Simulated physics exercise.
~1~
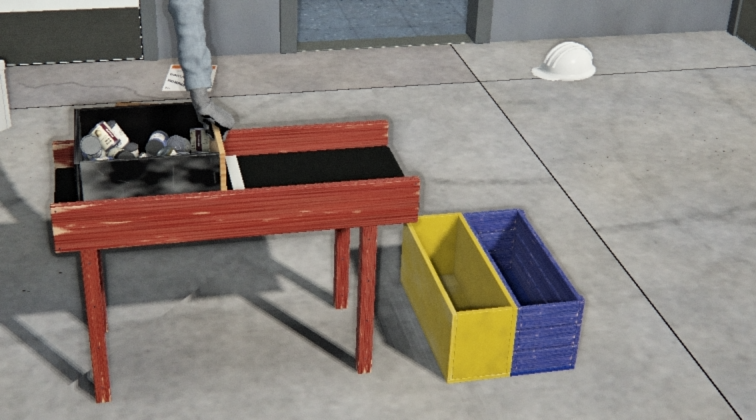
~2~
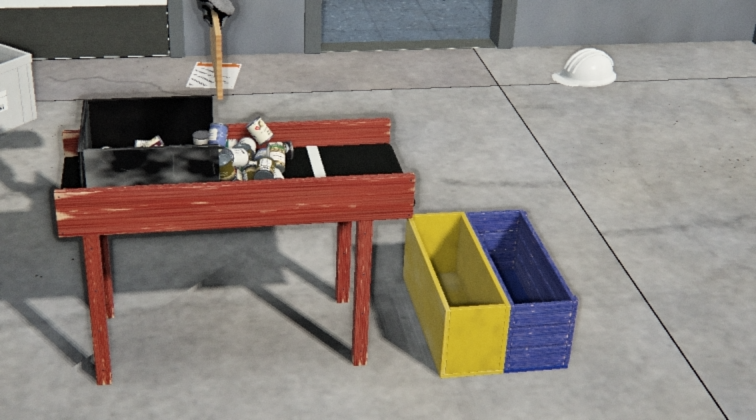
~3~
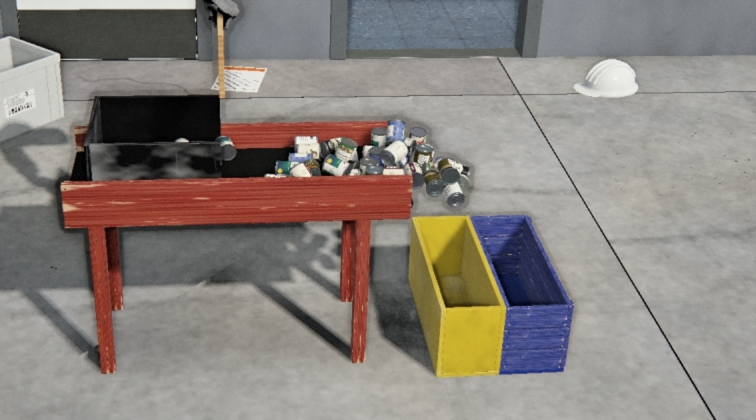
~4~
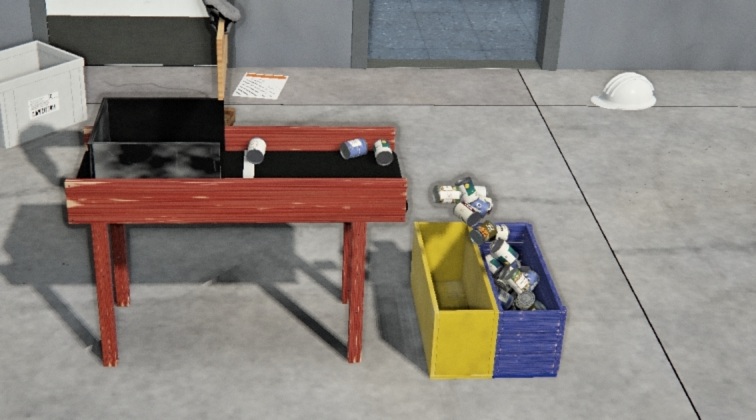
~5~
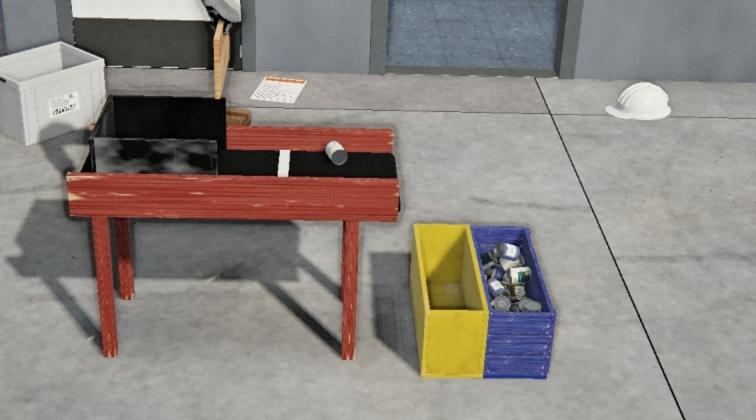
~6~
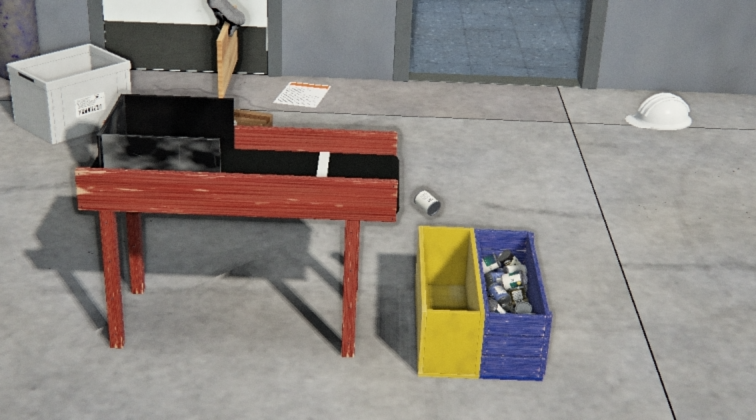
A gloved hand in a grey-blue sleeve lifts the gate of a black pen on a red wooden table, seen from slightly above on a concrete floor as the view drifts sideways. A yellow tub and a blue bin stand side by side at the right, with a white helmet behind. Small tins slide out rightward on a black belt with a white stripe. They tumble off the end in a cluster, and most land in the blue bin. One last tin trails along the belt and finally drops, still in the air above the yellow tub.
